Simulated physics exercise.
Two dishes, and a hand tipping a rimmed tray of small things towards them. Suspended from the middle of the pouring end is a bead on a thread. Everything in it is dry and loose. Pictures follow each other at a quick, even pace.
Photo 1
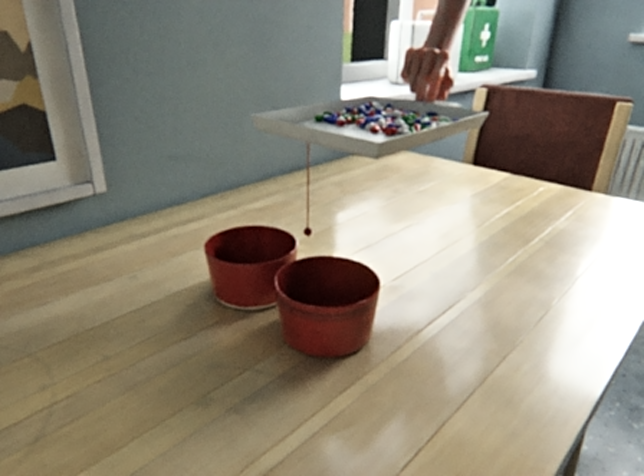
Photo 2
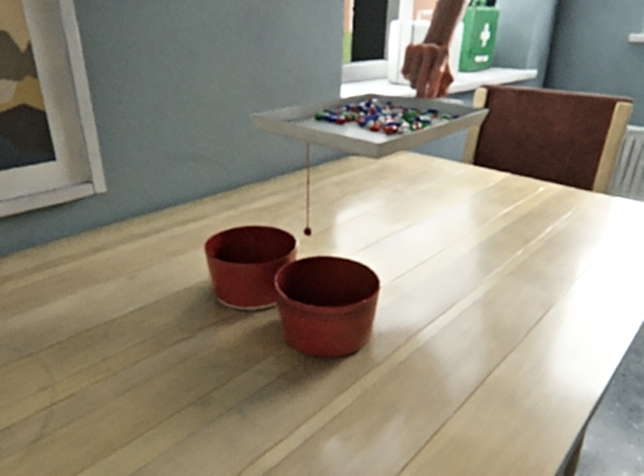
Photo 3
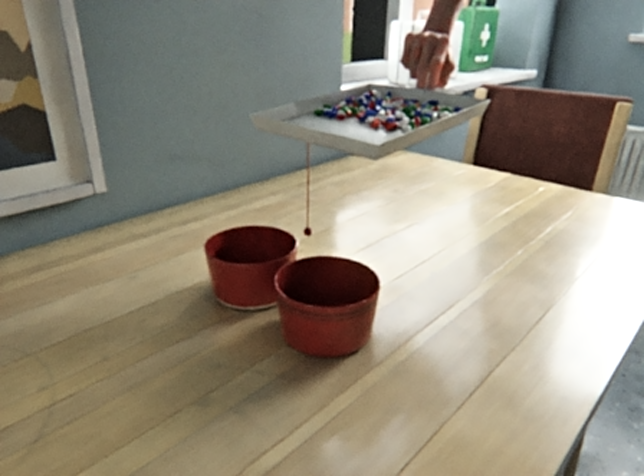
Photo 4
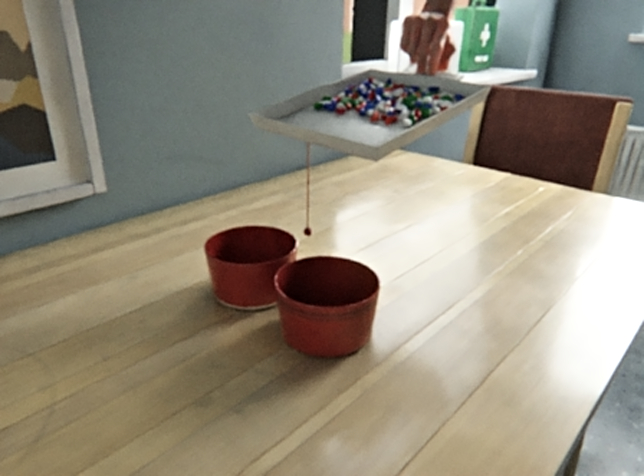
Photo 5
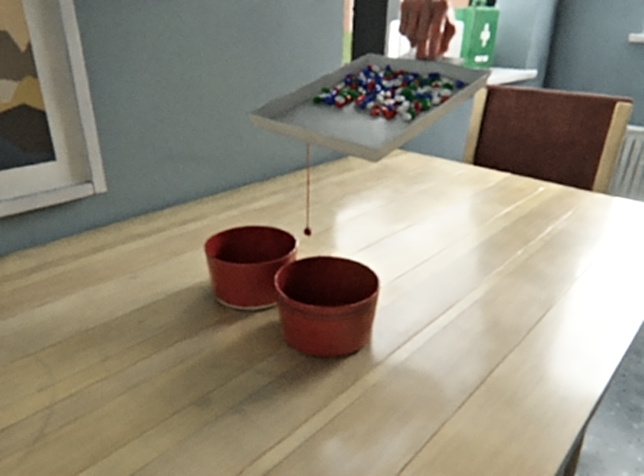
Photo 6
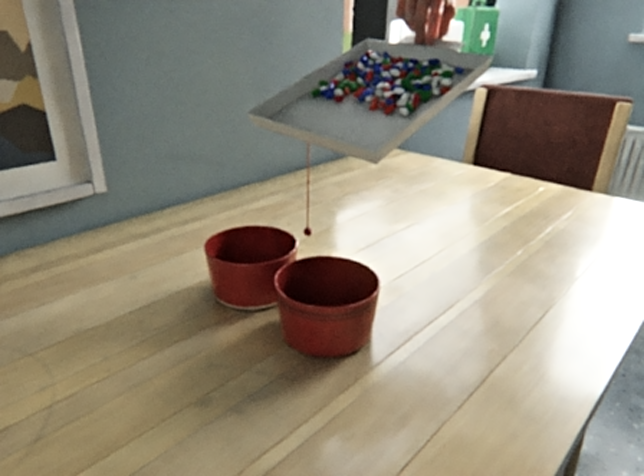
A rimmed tray of small, mixed-colour jelly beans, held by a hand at its far end, starts almost level above a wooden table with two red dishes. The hand raises the far end steadily, and the tray slants more towards its lower right corner while the bead hangs still on its thread.
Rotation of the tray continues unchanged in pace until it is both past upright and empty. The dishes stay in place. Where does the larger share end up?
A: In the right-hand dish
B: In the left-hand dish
A.
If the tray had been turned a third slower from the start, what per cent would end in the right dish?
Some 70 per cent.
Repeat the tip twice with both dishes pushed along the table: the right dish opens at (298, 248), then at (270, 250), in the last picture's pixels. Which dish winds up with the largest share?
The first time it's the right-side dish, the second time it's the right-side dish.
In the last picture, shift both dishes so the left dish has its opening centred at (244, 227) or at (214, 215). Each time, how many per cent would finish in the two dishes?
Roughly 50 % and then 30 %.
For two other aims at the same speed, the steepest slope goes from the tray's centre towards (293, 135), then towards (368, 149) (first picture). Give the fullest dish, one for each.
So: The left-standing dish on the first go, the right-standing dish on the second.
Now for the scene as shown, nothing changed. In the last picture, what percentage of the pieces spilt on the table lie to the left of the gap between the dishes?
Close to 70 per cent.
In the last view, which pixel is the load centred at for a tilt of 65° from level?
The middle of the load sits near (330, 141).
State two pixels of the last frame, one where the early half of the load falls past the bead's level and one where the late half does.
Earlier half at (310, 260), later half at (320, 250).
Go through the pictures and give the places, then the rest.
Corners of the pouring end (257, 115) and (377, 141), level; middle of the load (388, 119), jelly beans; left dish (215, 278); right dish (290, 321); bead on its thread (308, 232), in the first picture.
Corners of the pouring end (257, 114) and (377, 141), level; middle of the load (389, 117), in the second picture.
Corners of the pouring end (256, 114) and (377, 142), tipped barely, lowest at the right corner; middle of the load (389, 110), in the third picture.
Corners of the pouring end (255, 113) and (376, 144), tipped a little, lowest at the right corner; middle of the load (389, 100), in the fourth picture.
Corners of the pouring end (254, 112) and (375, 146), tipped a little, lowest at the right corner; middle of the load (389, 90), in the fifth picture.
Corners of the pouring end (253, 112) and (375, 148), tipped clearly, lowest at the right corner; middle of the load (387, 80); left dish (215, 278); right dish (290, 321), in the sixth picture.
Just after the last frame, tray tipped steeply; the larger part on the tray; just a few in the right dish; roughly a quarter in the air.
A moment on, tray tipped past a quarter turn; roughly a quarter on the tray; roughly a third in the right dish; about a tenth in the left dish; about a tenth outside both; roughly a quarter in the air.
Further on, tray tipped past a quarter turn; roughly two thirds in the right dish; roughly a quarter in the left dish; about a tenth outside both.
When it is over, tray tipped past a quarter turn; roughly two thirds in the right dish; roughly a quarter in the left dish; about a tenth outside both.
